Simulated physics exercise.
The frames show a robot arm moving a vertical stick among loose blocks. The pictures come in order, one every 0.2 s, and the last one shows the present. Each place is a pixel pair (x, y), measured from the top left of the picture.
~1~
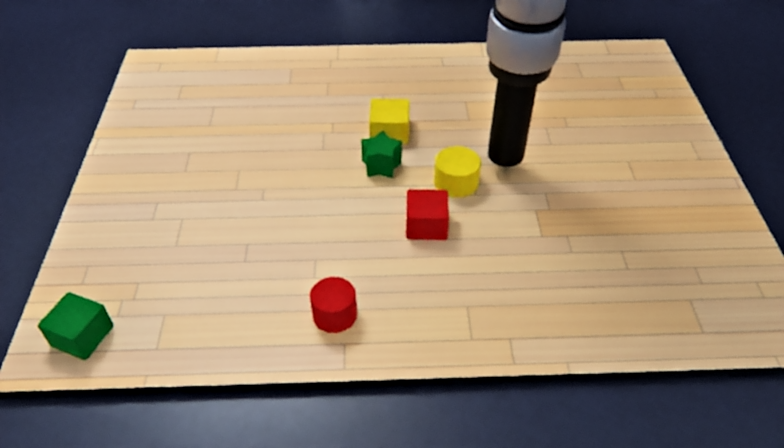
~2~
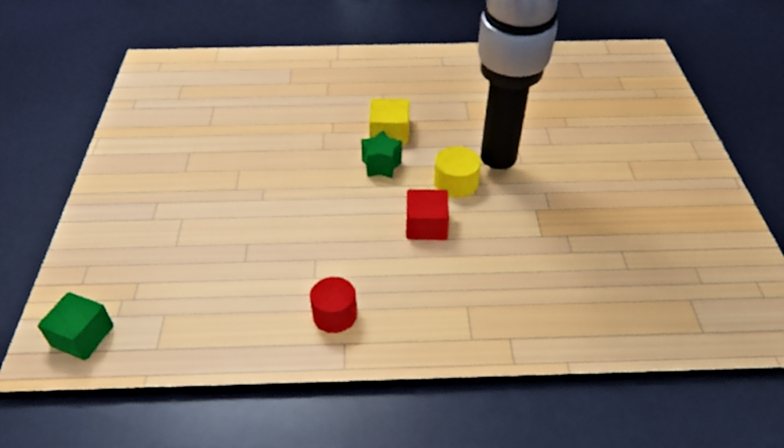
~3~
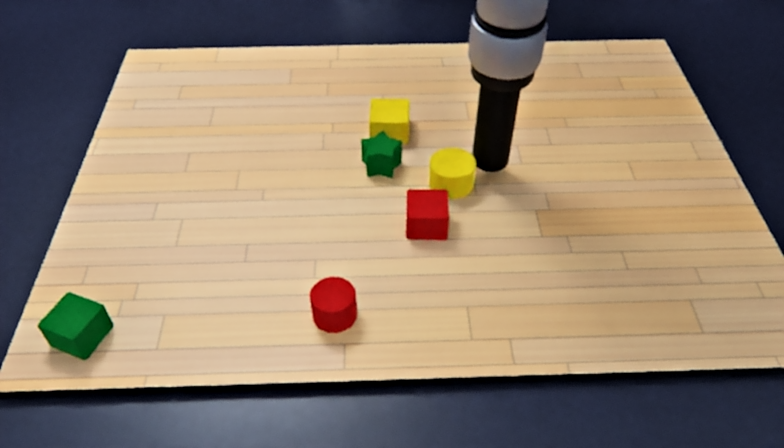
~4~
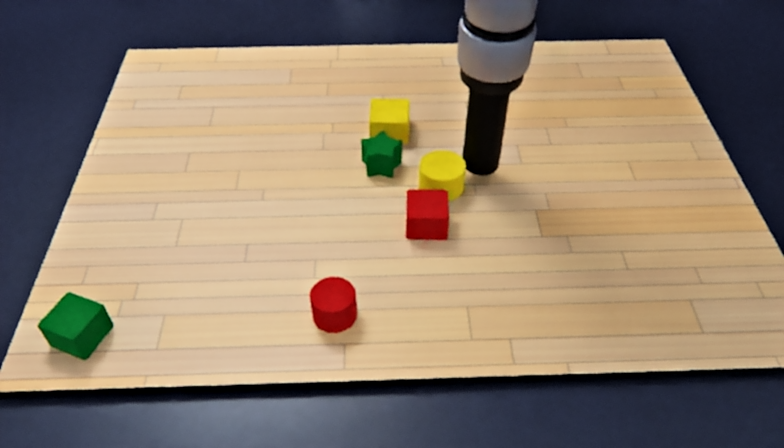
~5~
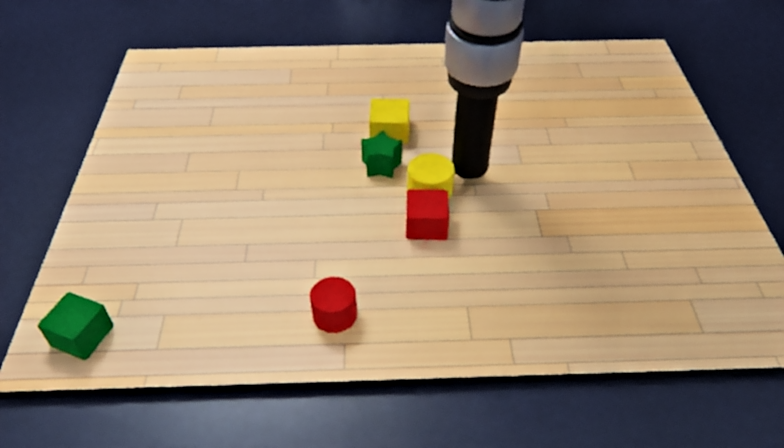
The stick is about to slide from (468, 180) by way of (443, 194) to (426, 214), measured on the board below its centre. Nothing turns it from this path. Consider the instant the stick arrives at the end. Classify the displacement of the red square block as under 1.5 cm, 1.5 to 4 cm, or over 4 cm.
Middling, 1.5 to 4 cm.
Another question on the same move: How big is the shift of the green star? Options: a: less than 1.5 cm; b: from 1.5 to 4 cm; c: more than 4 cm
Correct choice: A.
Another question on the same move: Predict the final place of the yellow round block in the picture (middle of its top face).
I predict (387, 179).
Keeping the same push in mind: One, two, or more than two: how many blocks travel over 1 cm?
My forecast: 2.
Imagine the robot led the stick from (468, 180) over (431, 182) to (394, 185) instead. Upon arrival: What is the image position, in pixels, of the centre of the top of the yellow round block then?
It should be at about (363, 184).
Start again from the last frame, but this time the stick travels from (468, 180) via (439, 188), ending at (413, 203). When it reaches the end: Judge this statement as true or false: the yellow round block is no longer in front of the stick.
Answer: False.
The first path, step by step. Halfway along, stick (444, 181); yellow round block (402, 175).
At the end, stick (427, 200); green star not moved; red square block (419, 221); yellow round block (387, 179).
